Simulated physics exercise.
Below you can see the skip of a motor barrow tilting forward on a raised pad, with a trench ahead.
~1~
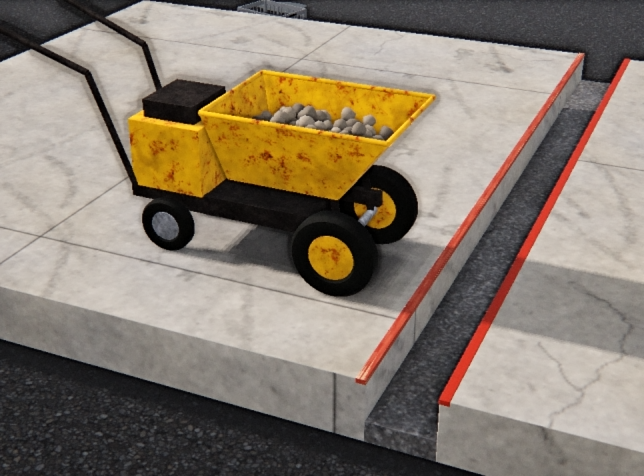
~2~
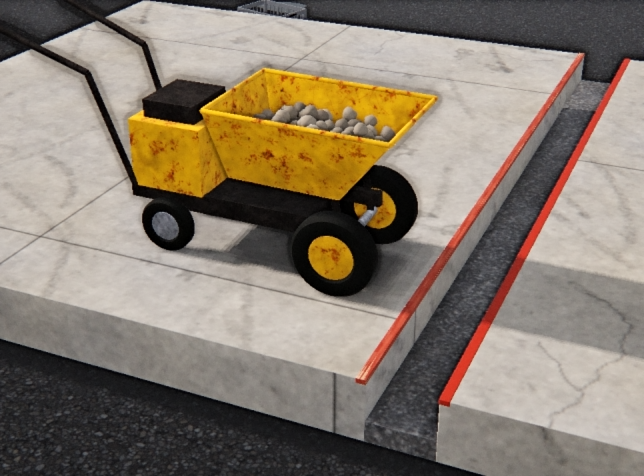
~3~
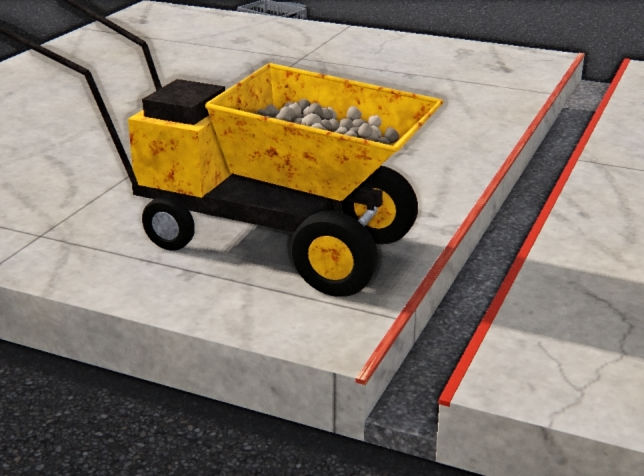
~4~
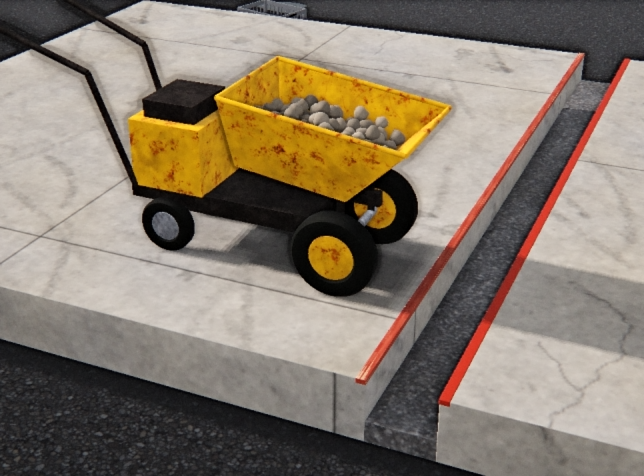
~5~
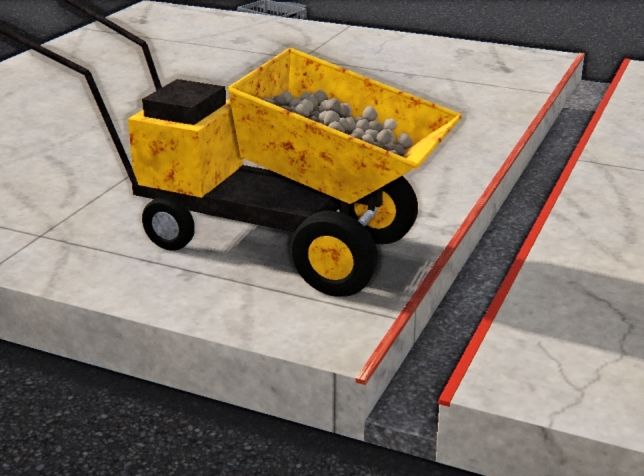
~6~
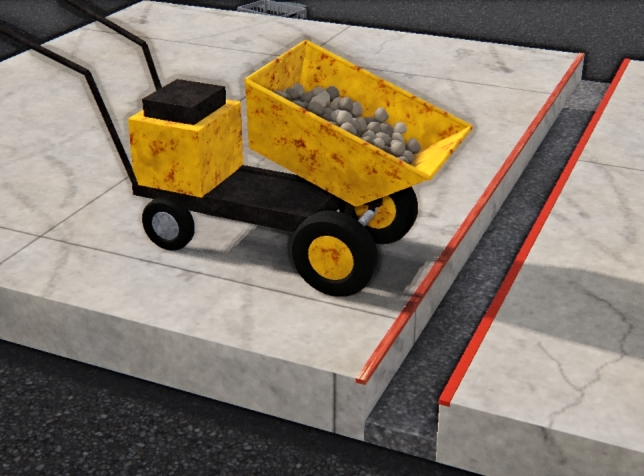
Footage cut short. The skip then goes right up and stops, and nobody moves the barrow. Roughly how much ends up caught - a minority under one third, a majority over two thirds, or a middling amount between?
Share: Not reaching a third.
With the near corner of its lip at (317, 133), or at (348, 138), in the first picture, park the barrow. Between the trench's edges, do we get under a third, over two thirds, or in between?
First beyond two thirds, then more than two thirds.
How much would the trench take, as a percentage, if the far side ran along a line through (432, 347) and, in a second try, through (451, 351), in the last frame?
First try: About 0 %; second try: About 0 %.
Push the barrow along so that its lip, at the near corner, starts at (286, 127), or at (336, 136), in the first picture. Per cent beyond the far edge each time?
First place: Around 0 per cent. Second place: Around 0 per cent.
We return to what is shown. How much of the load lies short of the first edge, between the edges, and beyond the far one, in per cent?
Short: 0; between: 15; beyond: 60 per cent.
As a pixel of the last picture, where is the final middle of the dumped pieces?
Around (534, 298).
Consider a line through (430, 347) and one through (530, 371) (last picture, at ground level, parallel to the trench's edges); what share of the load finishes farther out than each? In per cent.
Respectively 70 and 30 percent.
Just after the last frame, skip tipped steeply; every one in the skip.
A moment on, skip tipped steeply; the larger part in the skip; just a few in or heaped over the trench; about a tenth beyond it; just a few falling.
Further on, skip tipped right over; roughly a third in the skip; about a tenth in or heaped over the trench; roughly two thirds beyond it.
When it is over, skip tipped right over; roughly a quarter in the skip; about a tenth in or heaped over the trench; roughly two thirds beyond it.
